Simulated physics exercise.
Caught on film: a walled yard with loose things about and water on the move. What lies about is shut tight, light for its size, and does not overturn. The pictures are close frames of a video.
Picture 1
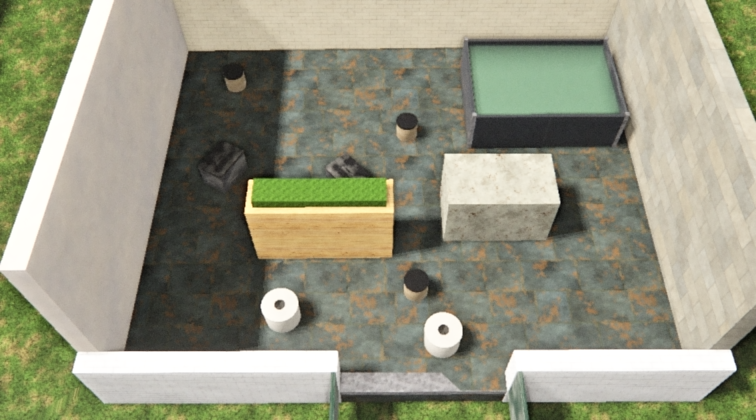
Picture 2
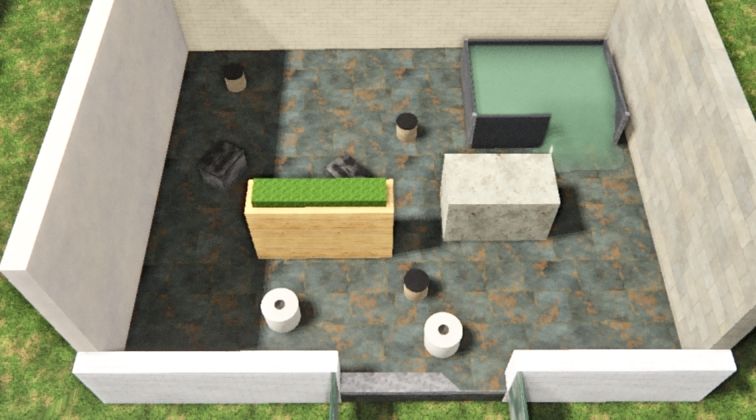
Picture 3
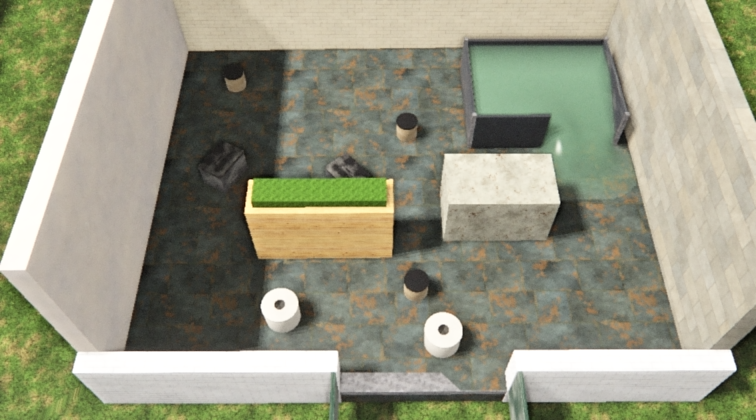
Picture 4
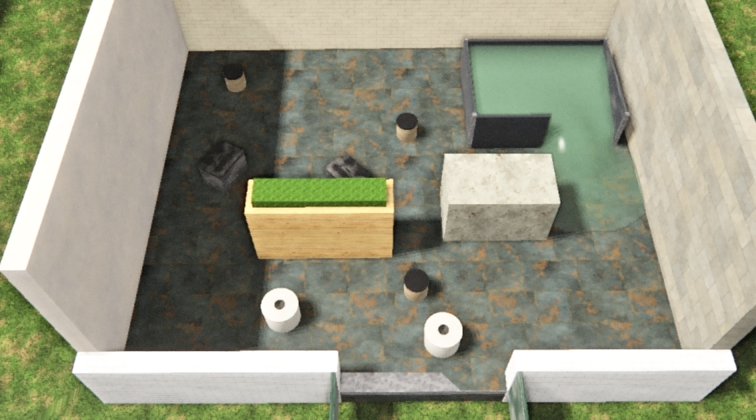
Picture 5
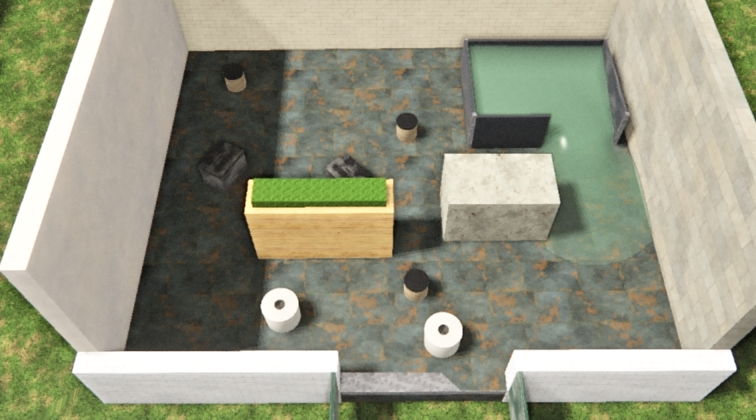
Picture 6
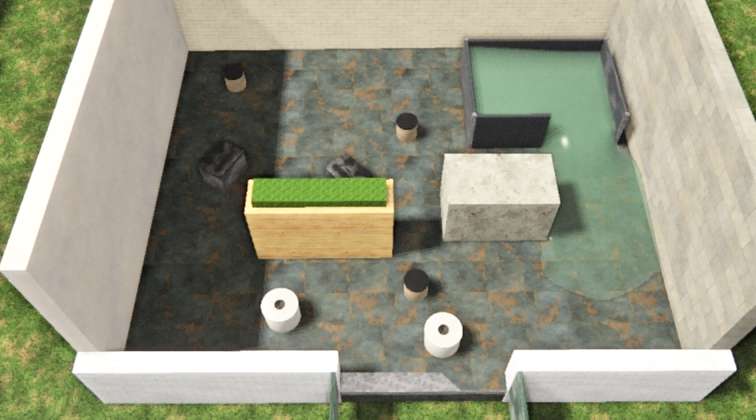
In the video, a dark-framed tank of green water in the upper right corner of a walled, tiled yard opens at the front, and water spreads down the right side past a stone block while the other objects stay still.
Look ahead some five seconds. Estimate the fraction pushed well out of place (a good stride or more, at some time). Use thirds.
Share: Between one and two thirds.
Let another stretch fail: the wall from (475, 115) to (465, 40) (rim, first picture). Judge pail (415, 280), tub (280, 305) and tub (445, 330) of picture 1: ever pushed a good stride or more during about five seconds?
In that order: Under that, short of that, less than that.
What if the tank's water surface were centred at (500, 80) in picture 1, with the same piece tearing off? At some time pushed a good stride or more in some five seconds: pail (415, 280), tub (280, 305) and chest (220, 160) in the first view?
As listed: Shifted that much, swept aside, less than that.
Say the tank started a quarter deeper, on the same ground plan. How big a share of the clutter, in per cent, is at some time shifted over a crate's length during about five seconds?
About 40 per cent.
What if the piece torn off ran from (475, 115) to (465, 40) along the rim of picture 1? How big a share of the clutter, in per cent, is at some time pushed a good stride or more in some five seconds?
Roughly 60 per cent.
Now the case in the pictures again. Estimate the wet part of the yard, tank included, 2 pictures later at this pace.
I make it 25 per cent.
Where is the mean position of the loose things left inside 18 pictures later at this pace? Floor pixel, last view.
At about (308, 204).
A moment on, 0 of 7 are well off their spots; 0 afloat.
Next, 0 of 7 are well off their spots; 0 afloat.
Later, 2 of 7 are well off their spots; 0 afloat.
In the end, 3 of 7 are well off their spots, and 3 have been at some point; 1 afloat.
